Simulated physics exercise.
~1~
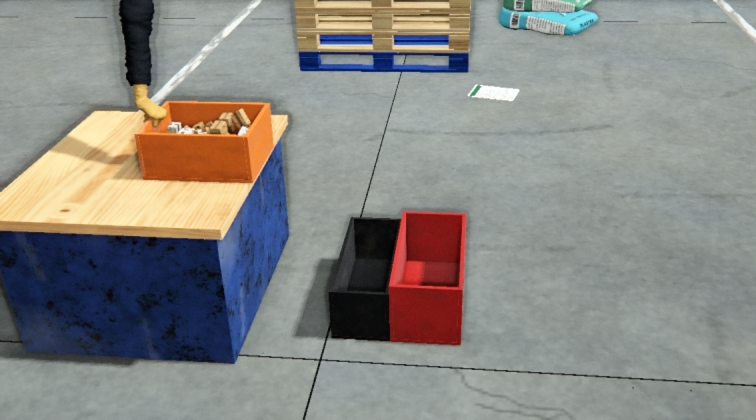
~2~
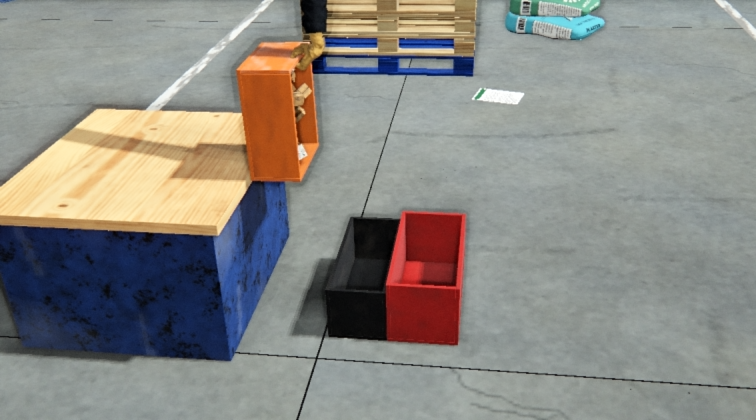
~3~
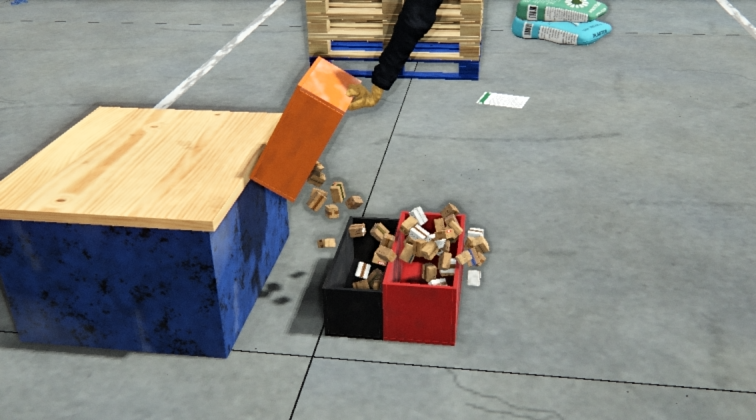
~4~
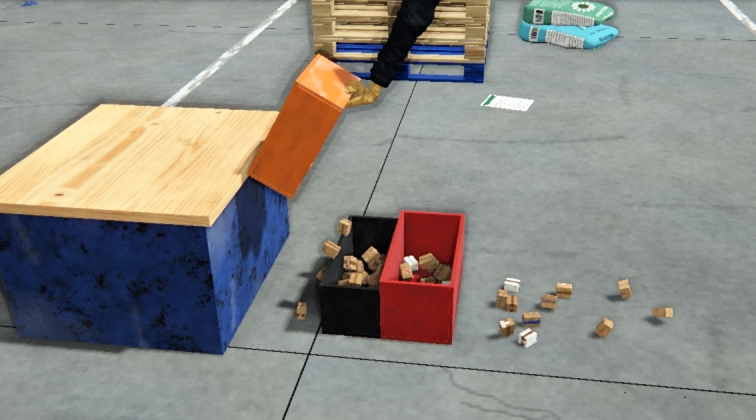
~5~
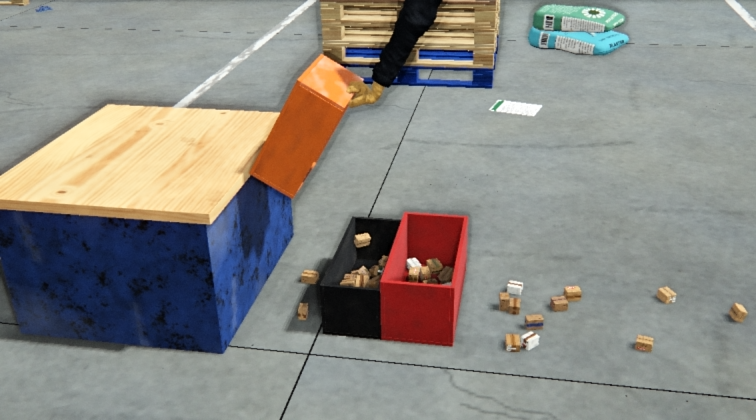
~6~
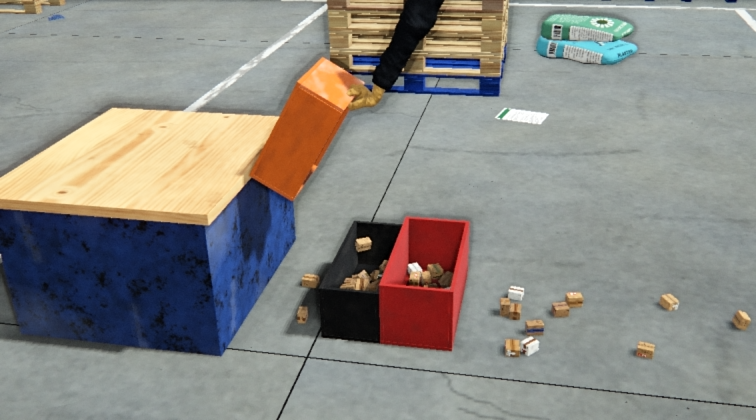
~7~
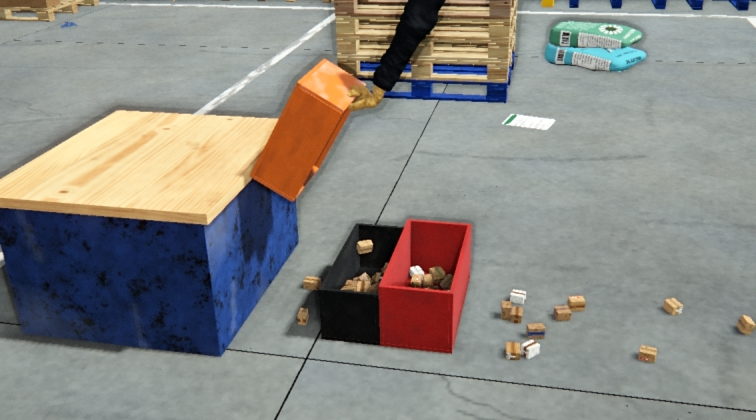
On a grey concrete floor, a gloved hand tipped an orange crate up over the edge of a wooden-topped blue bench, and small parcels tumbled into the black bin and red tub below, while some scattered to the right and a couple landed left.
